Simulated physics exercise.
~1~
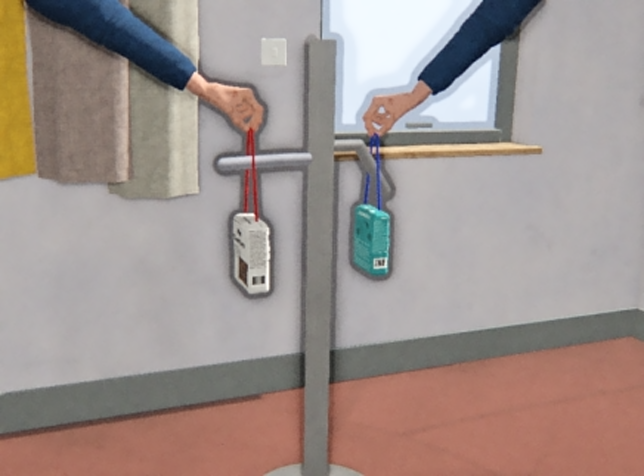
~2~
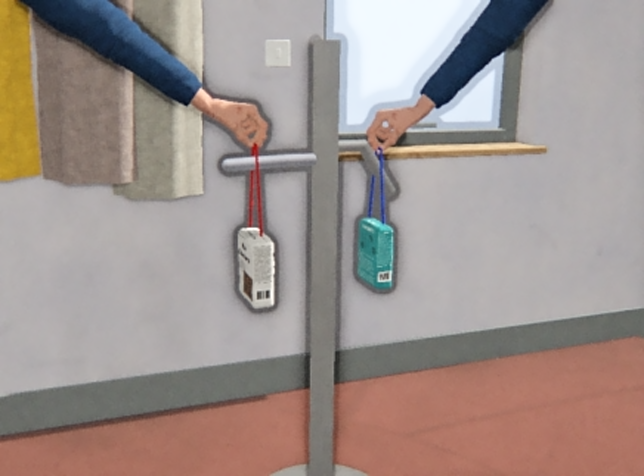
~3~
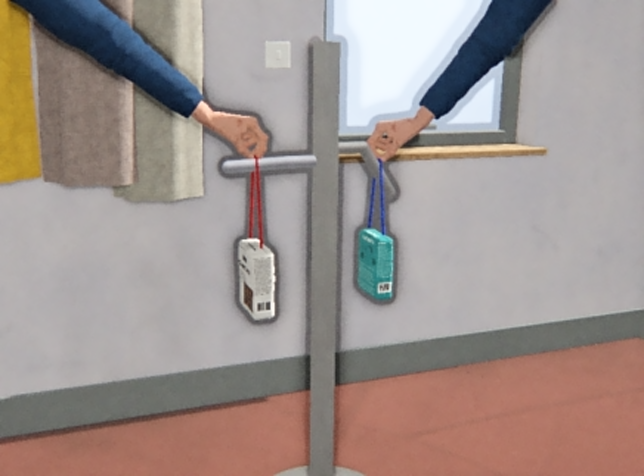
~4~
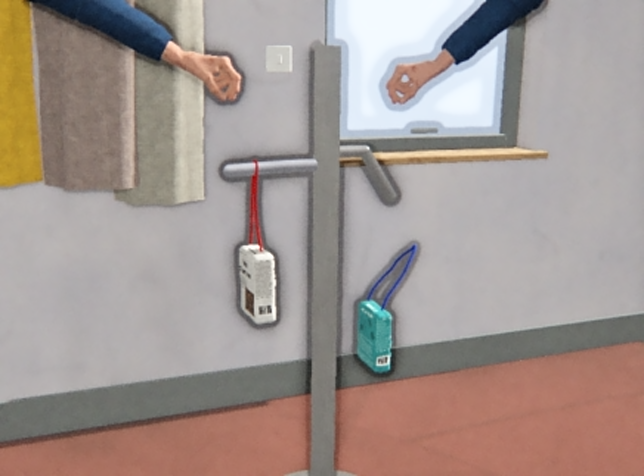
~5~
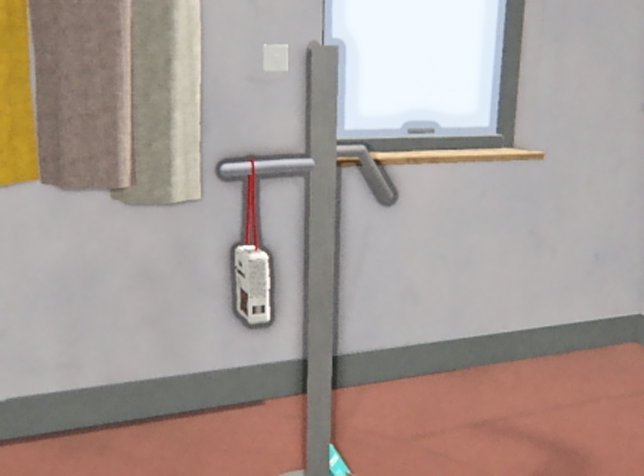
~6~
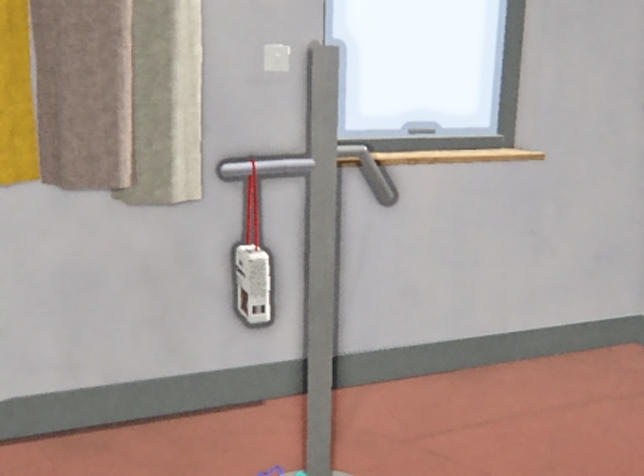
The clip shows two hands lowering a white pouch on a red loop and a turquoise pouch on a blue loop onto a stand's pegs, then letting go; the white pouch stays hanging on the left, while the turquoise one slips off the downward-bent right peg and drops to the floor.
